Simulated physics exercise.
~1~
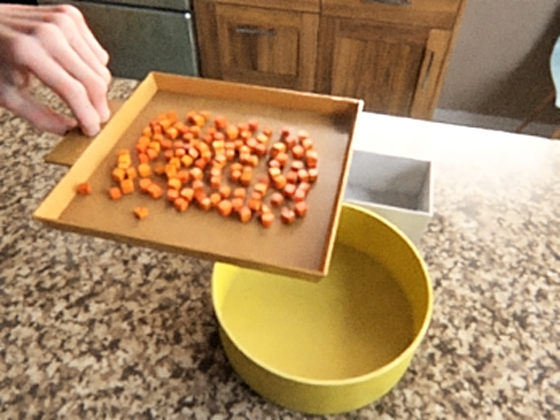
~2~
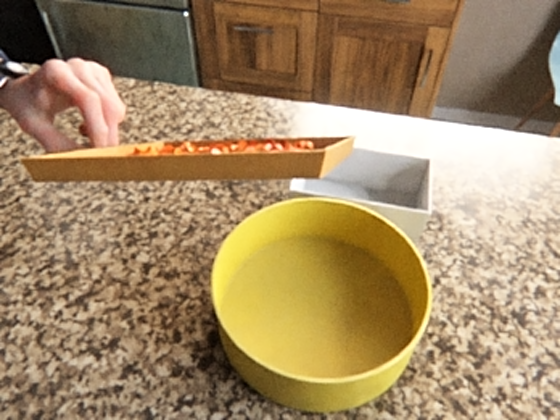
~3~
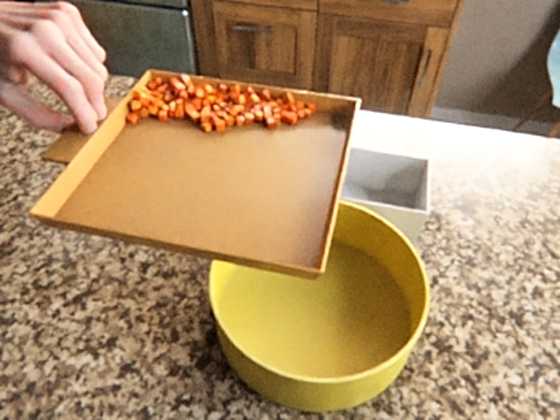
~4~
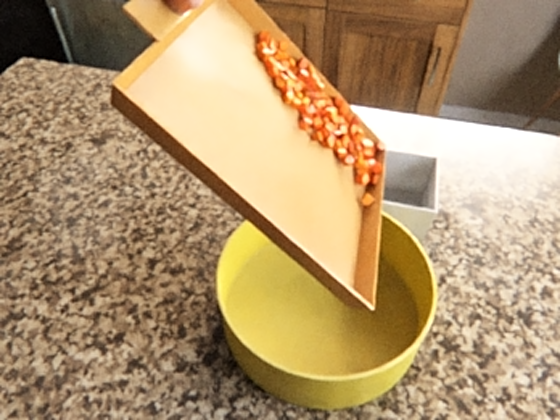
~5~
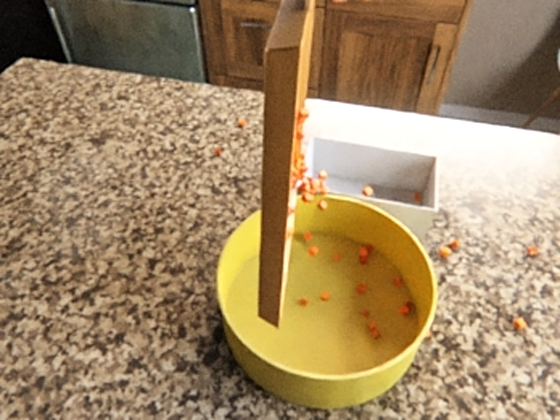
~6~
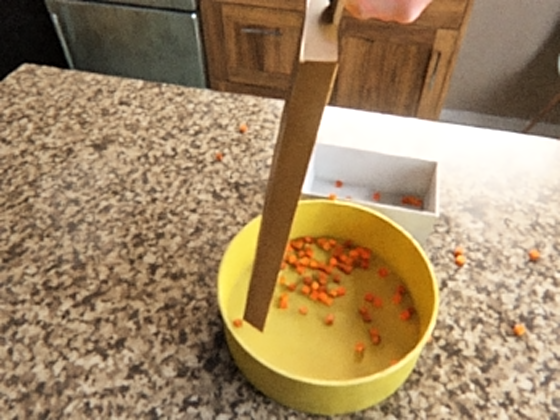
A hand tilted a tray of carrot cubes away, sliding them to the back edge, levelled it, then moved right and tipped it steeply over a yellow pot; most fell in, while some scattered on the counter and a few landed in the white tin.
